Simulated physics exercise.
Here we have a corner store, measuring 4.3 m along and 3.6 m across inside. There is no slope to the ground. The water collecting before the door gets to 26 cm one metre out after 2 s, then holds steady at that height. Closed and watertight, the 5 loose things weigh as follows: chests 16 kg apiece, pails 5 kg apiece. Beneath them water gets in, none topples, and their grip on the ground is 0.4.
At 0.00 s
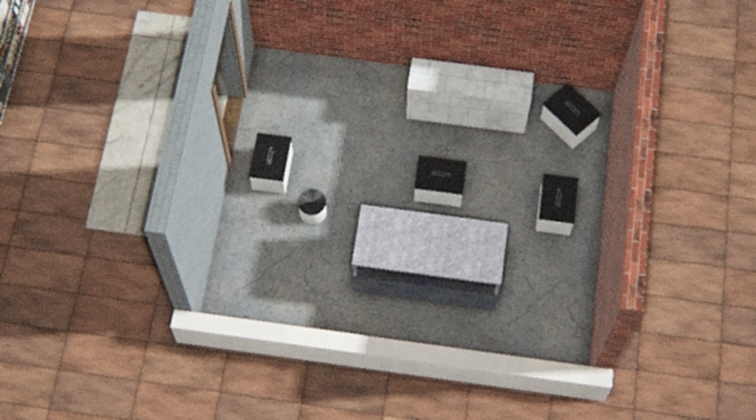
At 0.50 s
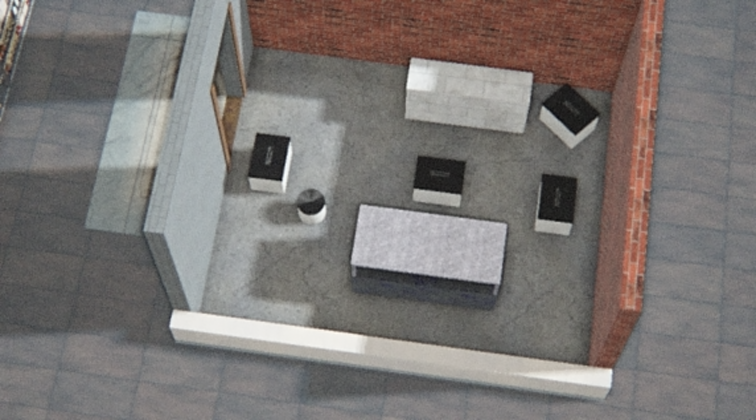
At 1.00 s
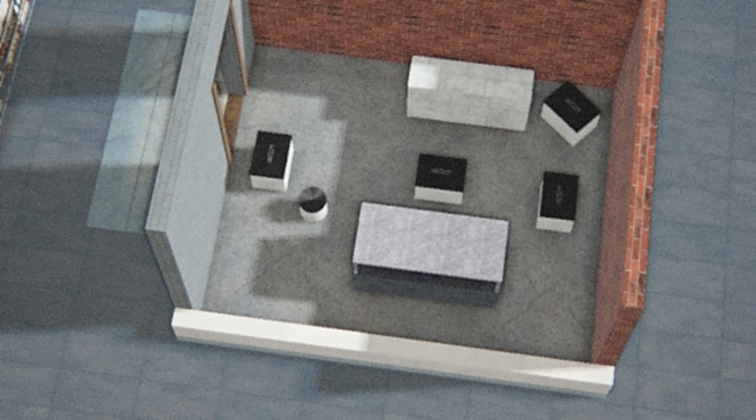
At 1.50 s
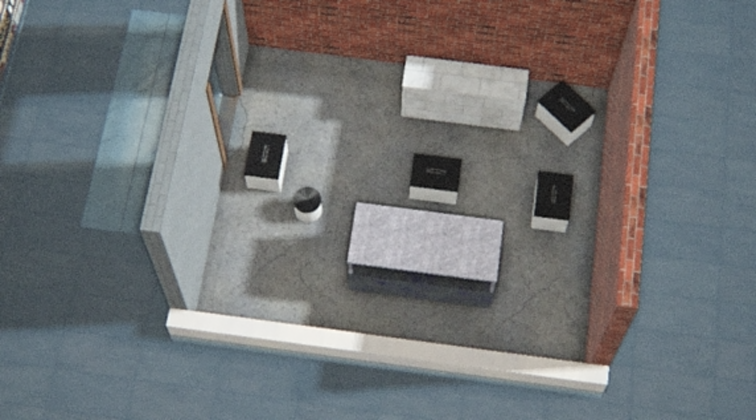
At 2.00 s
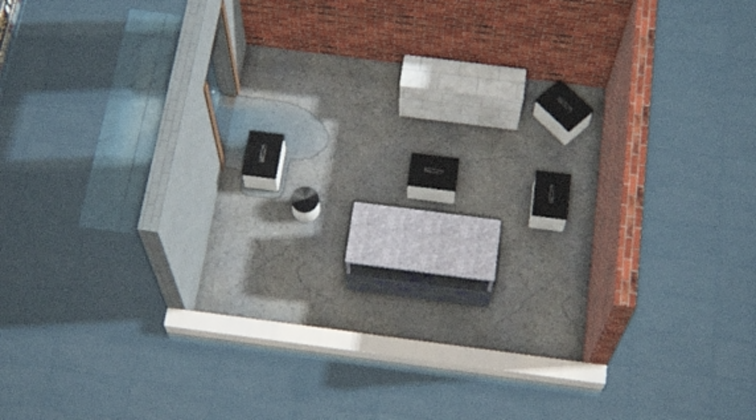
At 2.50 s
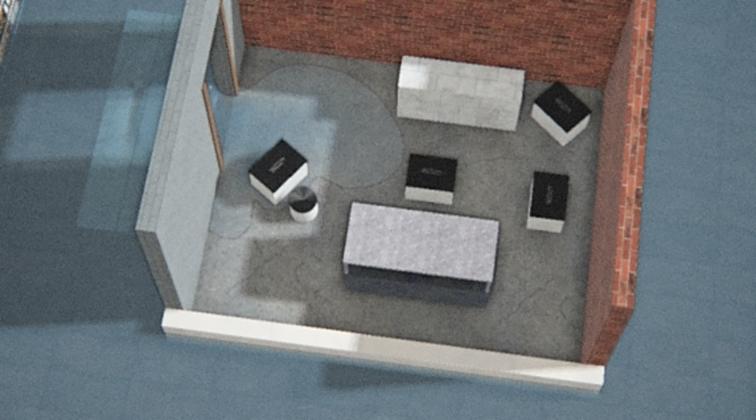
Water spreads over the brown paving around a small roofless store, seen from high above, turning the ground blue, then slips through the doorway at left and fans across the grey floor. Inside, black-topped white boxes stand around a pale counter, with a small round pail at left and a light block by the red brick back wall. The box nearest the doorway turns and shifts slightly right toward the pail, while the other boxes stay put and the view drifts very slightly.
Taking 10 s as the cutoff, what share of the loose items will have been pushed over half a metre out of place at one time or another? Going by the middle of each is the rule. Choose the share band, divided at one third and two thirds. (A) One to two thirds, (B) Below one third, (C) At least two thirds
C.
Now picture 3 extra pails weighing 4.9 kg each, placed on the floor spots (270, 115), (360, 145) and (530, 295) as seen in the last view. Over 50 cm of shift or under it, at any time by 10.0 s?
Beyond the limit; beyond the limit; beyond the limit.
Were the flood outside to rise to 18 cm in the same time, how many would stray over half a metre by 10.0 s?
I count 2 of them in that case.
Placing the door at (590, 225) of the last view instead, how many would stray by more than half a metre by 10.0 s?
4.
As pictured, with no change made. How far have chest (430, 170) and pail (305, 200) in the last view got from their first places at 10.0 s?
First 150 cm, then 80 cm.
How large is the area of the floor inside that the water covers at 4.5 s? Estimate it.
About 10.0 m2.
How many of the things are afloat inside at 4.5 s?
At that point I count 0.
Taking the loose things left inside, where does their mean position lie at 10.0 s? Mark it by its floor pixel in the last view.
Somewhere near (454, 239).
After 3.5 s 2 of 5 are over 50 cm from their spots; 0 afloat.
After 4.5 s 3 of 5 are over 50 cm from their spots; 0 afloat.
After 7.0 s 3 of 5 are over 50 cm from their spots; 3 afloat.
After 10.0 s 5 of 5 are over 50 cm from their spots, and 5 have been at some point; 5 afloat.
